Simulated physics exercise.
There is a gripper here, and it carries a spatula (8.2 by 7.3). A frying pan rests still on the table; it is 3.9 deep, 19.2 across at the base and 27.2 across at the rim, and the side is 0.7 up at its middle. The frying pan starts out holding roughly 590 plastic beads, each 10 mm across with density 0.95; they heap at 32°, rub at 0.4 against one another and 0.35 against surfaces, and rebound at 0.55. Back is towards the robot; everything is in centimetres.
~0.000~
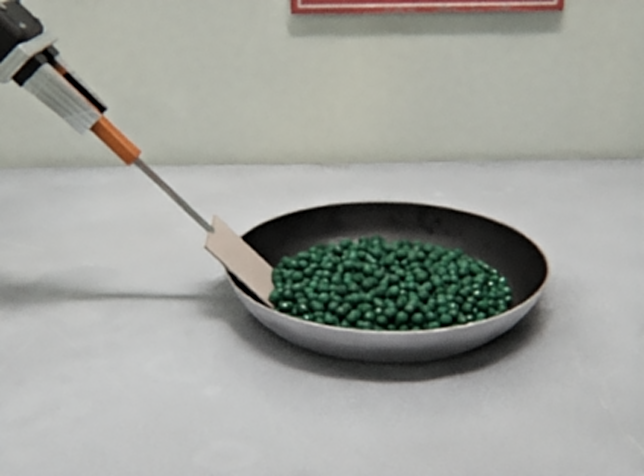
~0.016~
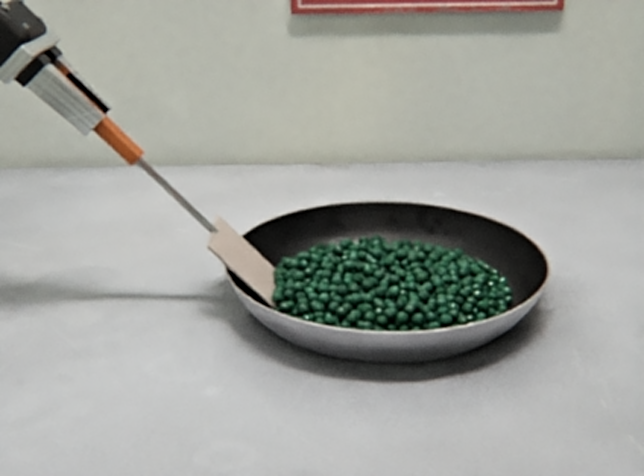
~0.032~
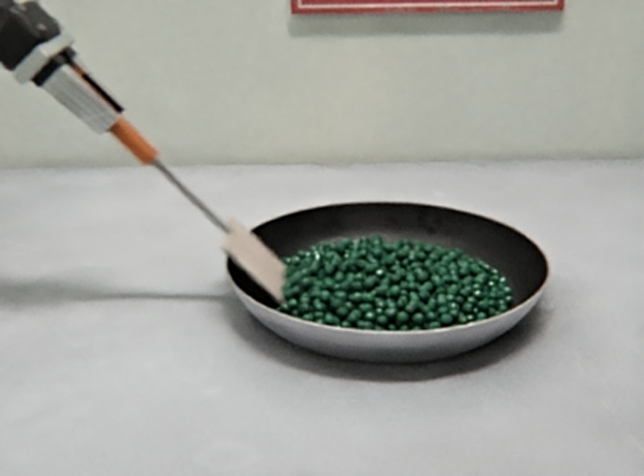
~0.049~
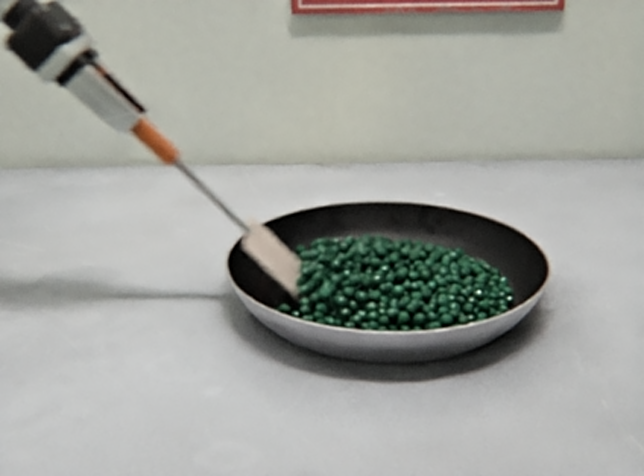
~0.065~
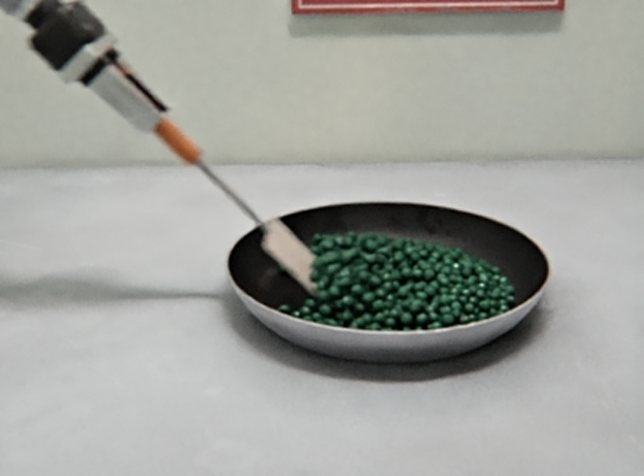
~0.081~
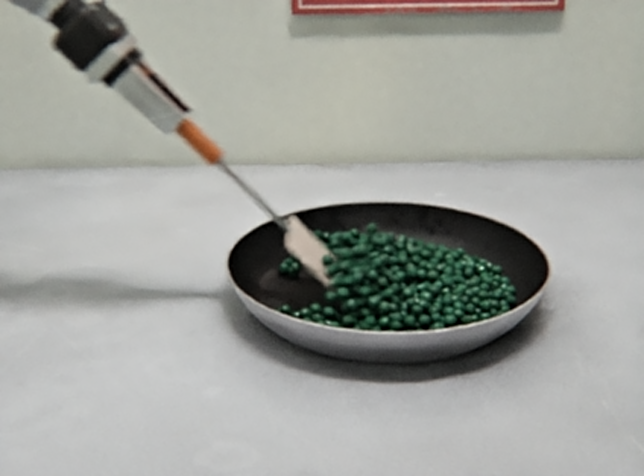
On a pale grey table, a robot gripper holding a spatula at a slant slid it rightward through a dark frying pan, pushing the green beads at the left side into a slightly higher heap.
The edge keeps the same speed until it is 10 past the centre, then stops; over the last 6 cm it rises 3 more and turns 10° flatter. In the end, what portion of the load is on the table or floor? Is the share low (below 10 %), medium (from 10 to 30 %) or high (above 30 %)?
The share is medium, from 10 to 30 %.
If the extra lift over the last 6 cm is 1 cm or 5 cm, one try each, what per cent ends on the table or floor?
10 and 15 per cent.
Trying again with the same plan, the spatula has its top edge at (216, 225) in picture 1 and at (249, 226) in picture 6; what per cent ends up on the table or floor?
Some 5 per cent.
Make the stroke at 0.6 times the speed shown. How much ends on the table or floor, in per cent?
10 %.
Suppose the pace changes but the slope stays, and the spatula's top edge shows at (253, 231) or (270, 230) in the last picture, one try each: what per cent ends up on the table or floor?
Near 5 per cent in the first try and near 15 per cent in the second.
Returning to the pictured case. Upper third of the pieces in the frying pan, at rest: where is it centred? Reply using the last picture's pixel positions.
Roughly (466, 271).
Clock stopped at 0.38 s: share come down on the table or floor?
That would be near 15 per cent, give or take.
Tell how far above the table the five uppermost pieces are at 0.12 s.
I'd say close to 6 cm on average.
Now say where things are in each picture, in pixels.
The first picture shows spatula top edge at (210, 230), sloping 48°; upper third of the load around (378, 281), from x 275 to 510, top at y 240; 590 in the frying pan.
The second picture shows spatula top edge at (212, 230), sloping 48°; upper third of the load around (377, 280), from x 275 to 510, top at y 240.
The third picture shows spatula top edge at (226, 230), sloping 48°; upper third of the load around (369, 280), from x 275 to 510, top at y 240.
The fourth picture shows spatula top edge at (247, 230), sloping 48°; upper third of the load around (369, 276), from x 275 to 510, top at y 240.
The fifth picture shows spatula top edge at (268, 230), sloping 48°; upper third of the load around (374, 274), from x 280 to 510, top at y 235.
The sixth picture shows spatula top edge at (289, 230), sloping 48°; upper third of the load around (376, 272), from x 280 to 510, top at y 230; 590 in the frying pan.
After 0.12 s, sloping 48°, highest piece 7 above the table; 590 in the frying pan.
After 0.16 s, sloping 45°, highest piece 6 above the table; 590 in the frying pan.
After 0.38 s, sloping 38°, highest piece 11 above the table; 493 in the frying pan, 91 on the table or floor, 6 on the blade or in flight.
After 1.43 s, sloping 38°, highest piece 3 above the table; 493 in the frying pan, 97 on the table or floor.
At rest, 493 in the frying pan, 97 on the table or floor. That is 16 % on the table or floor.
